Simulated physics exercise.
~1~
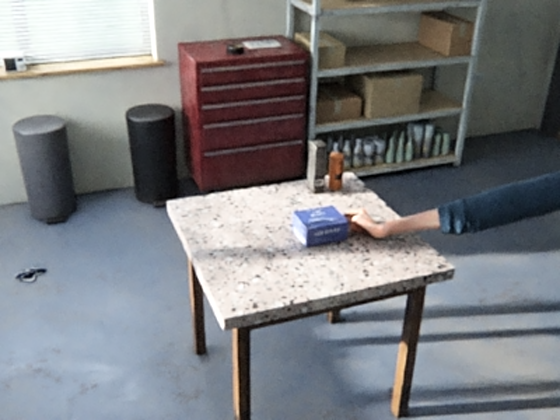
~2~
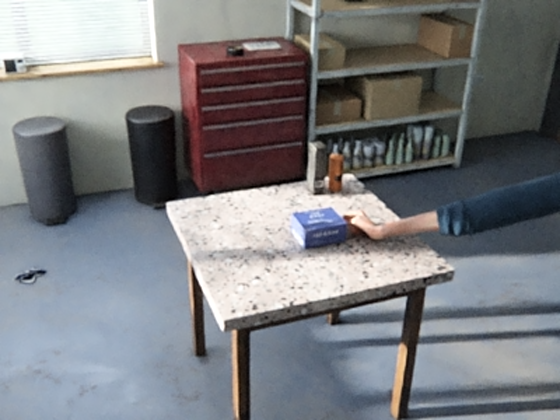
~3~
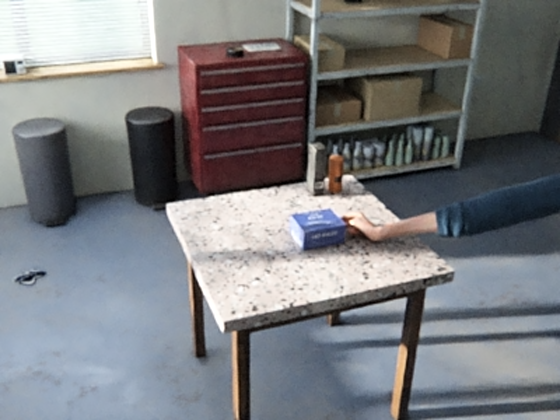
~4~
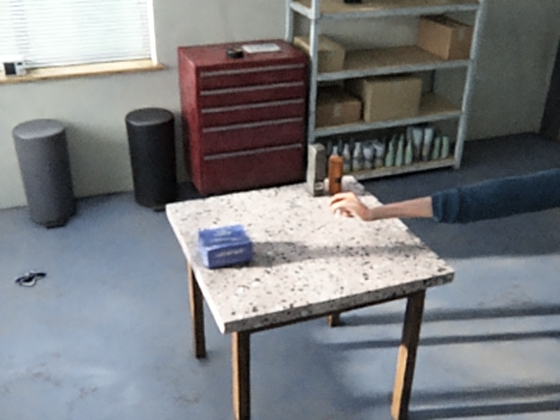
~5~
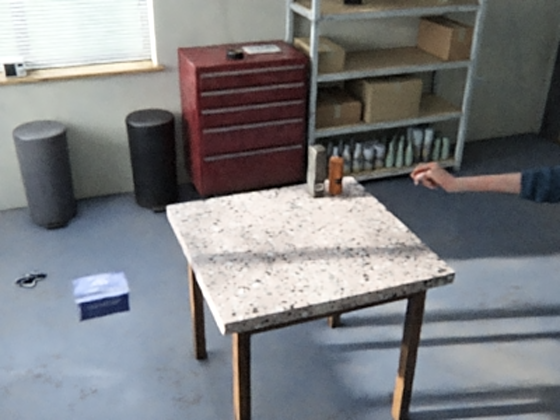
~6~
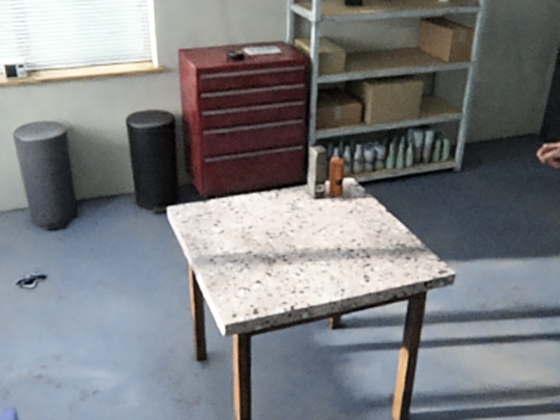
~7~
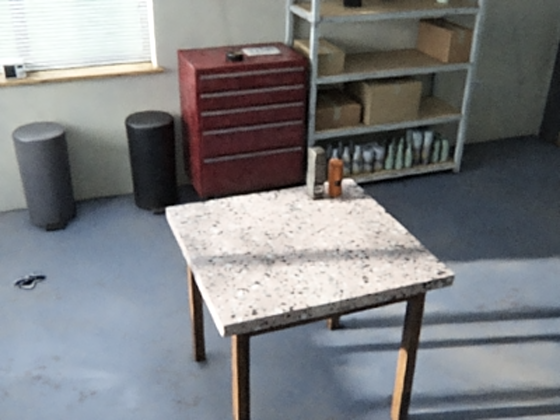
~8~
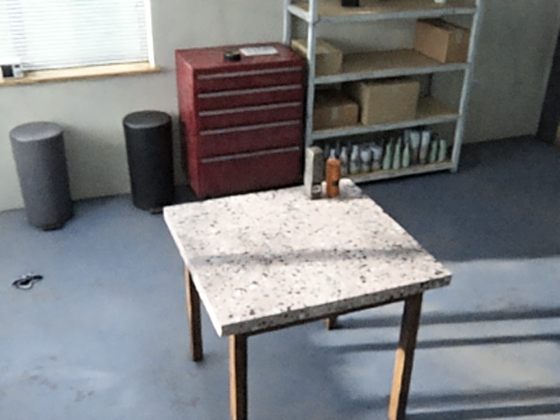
A blue box is pushed leftward across a speckled table by a hand, which lets go and draws back as the box slides on, goes over the left edge and drops out of view, leaving the black carton and orange jar standing on the tabletop.
